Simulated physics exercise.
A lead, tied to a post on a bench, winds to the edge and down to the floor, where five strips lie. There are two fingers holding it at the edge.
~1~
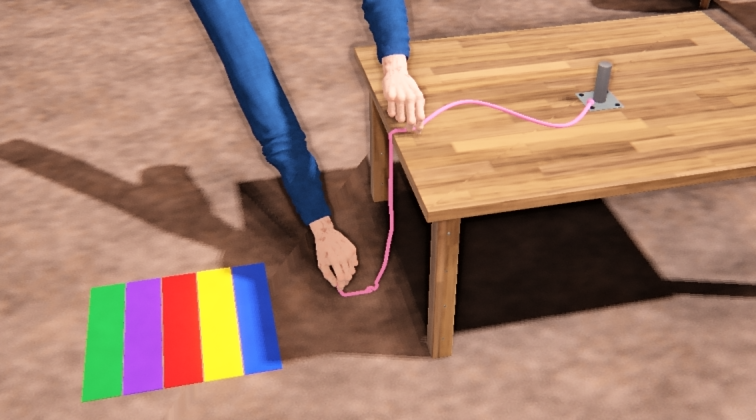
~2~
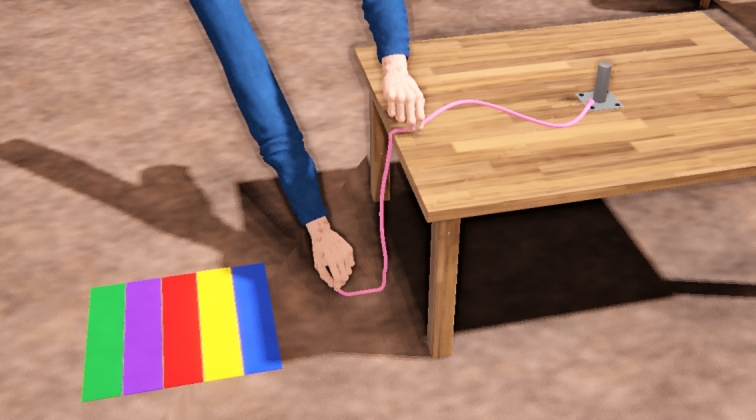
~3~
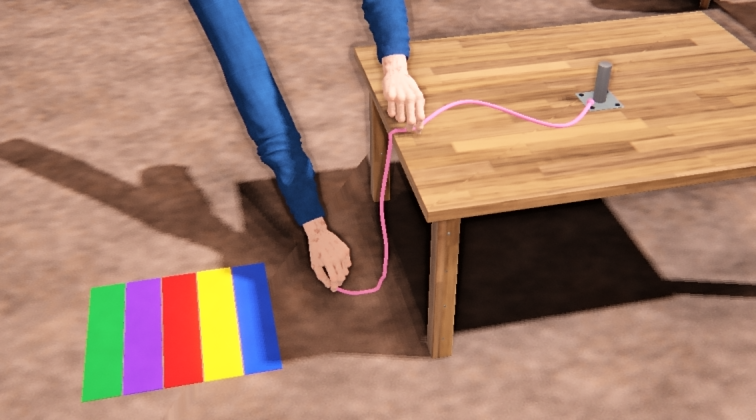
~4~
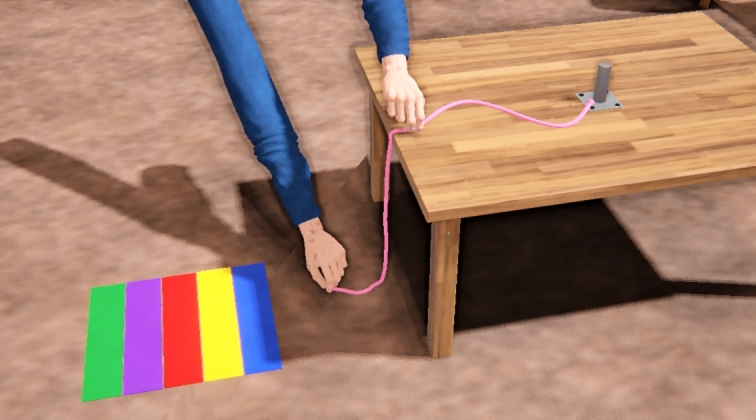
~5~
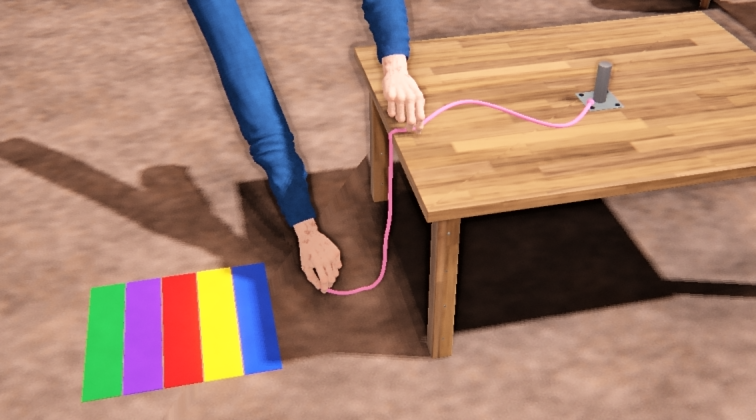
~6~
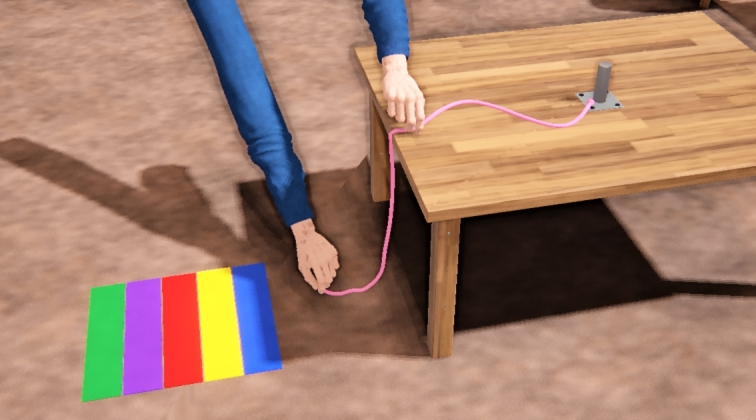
The clip shows a pink cord running from a post on a wooden table, over the edge under one hand, to the ground, where another hand slowly draws its end slightly left, near five coloured strips.
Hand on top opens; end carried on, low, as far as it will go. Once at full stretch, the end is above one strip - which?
The end stops over the purple strip.
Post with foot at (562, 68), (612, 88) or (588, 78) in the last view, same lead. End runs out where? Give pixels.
Taking the tries in turn, you get (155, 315), (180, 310) and (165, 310).
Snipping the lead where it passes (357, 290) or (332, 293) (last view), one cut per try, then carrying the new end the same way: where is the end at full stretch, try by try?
In turn, (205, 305) for the first and (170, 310) for the second.
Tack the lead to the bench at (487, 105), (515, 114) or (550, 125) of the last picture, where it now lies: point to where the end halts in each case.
In order: (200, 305), then (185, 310), then (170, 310).
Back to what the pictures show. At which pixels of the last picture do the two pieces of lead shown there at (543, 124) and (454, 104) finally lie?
Near (515, 111) and (420, 124).
Soon after, end near (230, 302); over yellow.
After that, end near (178, 310); over red.
At the stop, end near (148, 315); over purple. Over purple.
